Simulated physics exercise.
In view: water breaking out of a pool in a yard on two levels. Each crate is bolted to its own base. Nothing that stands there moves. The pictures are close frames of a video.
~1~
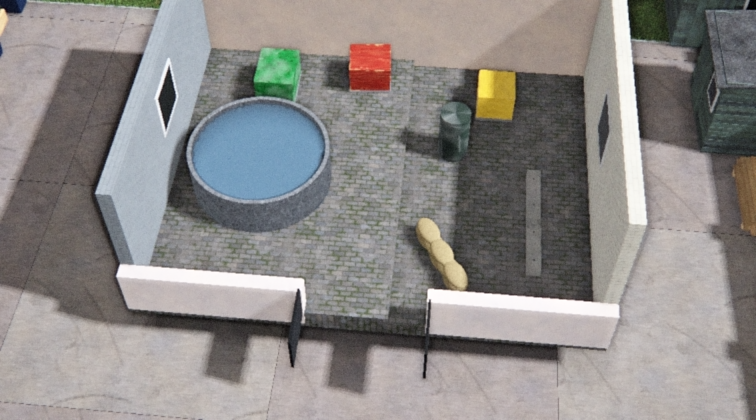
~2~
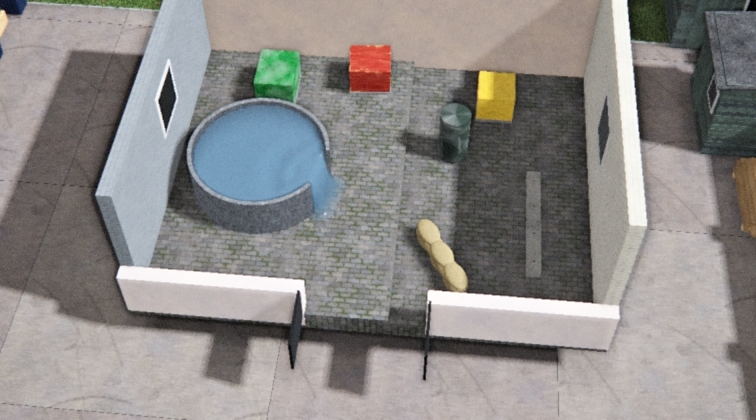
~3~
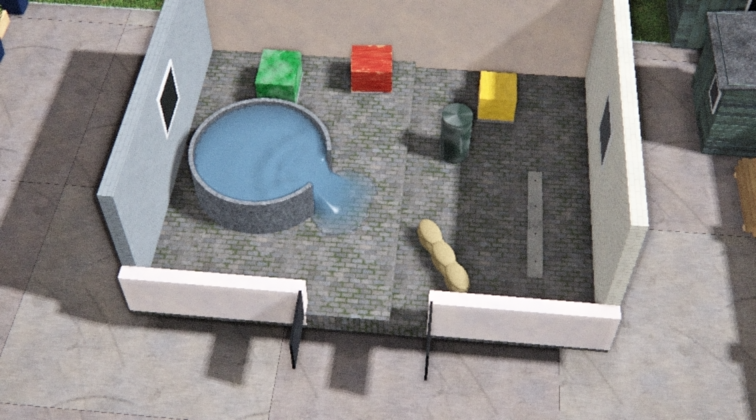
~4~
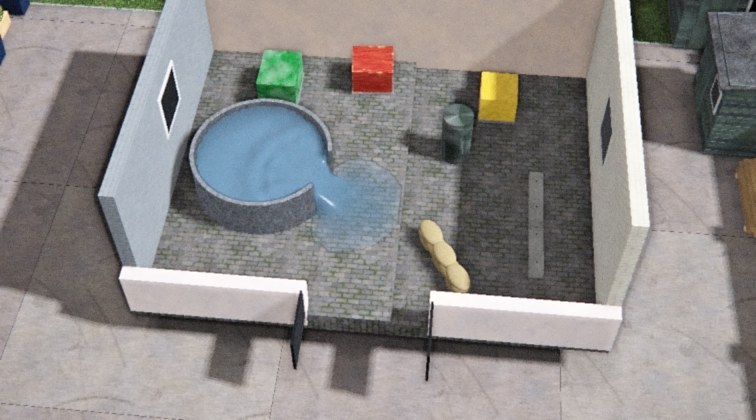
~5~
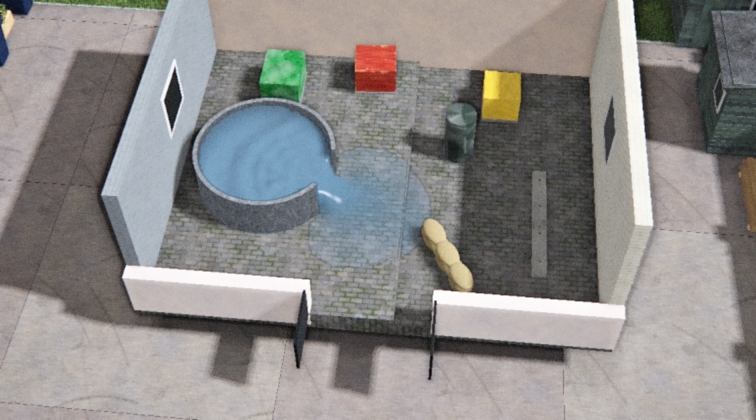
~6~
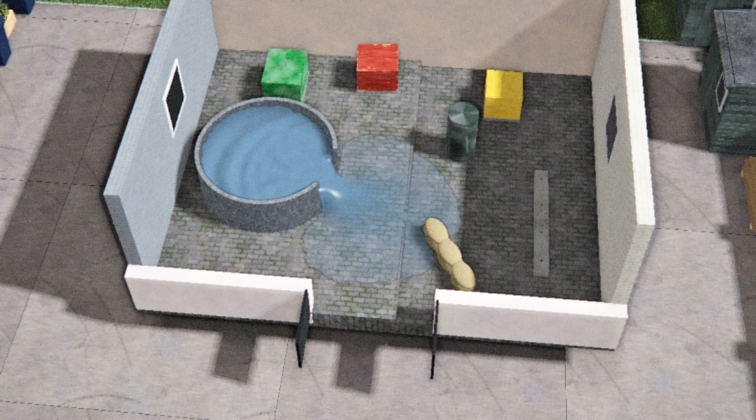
At the start, a round stone-walled tank of still blue water stands in a walled paved yard with green, red and yellow blocks. Then a gap opens in the tank's right side and water pours out, fanning across the paving toward the right and spreading around a lumpy tan object.
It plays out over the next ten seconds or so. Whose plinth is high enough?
In the end: The yellow crate is wetted; the green crate escapes dry; the red crate escapes dry.
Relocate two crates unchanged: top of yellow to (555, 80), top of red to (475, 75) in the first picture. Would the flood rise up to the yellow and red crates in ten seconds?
My reading: The yellow crate takes water; the red crate takes water.
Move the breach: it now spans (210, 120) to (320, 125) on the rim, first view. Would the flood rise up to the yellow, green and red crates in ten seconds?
Yellow ends up wet; green takes water; red is wetted.
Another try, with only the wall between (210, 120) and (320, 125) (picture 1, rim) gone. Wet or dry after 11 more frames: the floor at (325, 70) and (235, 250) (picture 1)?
As listed: Covered, free of water.
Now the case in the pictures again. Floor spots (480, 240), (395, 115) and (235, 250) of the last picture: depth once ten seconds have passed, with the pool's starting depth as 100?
In turn 14, 0 and 0 in a hundred.
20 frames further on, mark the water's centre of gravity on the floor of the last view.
At about (367, 192).
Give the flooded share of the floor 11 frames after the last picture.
Near 45 in a hundred.
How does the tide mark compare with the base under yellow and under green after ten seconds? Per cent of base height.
Near 210 and 0 in a hundred.
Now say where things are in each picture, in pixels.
In the first frame, the round tank at (259, 151) is whole and still.
In the second frame, the front is at (325, 218), out from the gap at (322, 186).
In the third frame, the front is at (371, 189), out from the gap at (323, 188).
In the fourth frame, water pours out at (324, 189) and has run to (384, 234).
In the fifth frame, water pours out at (328, 188) and has run to (417, 240).
In the sixth frame, water pours out at (329, 187) and has run to (455, 228).
A moment on, water covers 30 % of the floor; the yellow crate not reached, the green crate not reached, the red crate not reached.
Next, water covers 45 % of the floor; the yellow crate water round its plinth, the green crate not reached, the red crate not reached.
Then, water covers 55 % of the floor; the yellow crate water round its plinth, the green crate not reached, the red crate water round its plinth.
Later, water covers 60 % of the floor; the yellow crate water round its plinth, the green crate not reached, the red crate water round its plinth.
In the end, water covers 55 % of the floor; the yellow crate was topped, the green crate stayed above the water, the red crate stayed above the water.
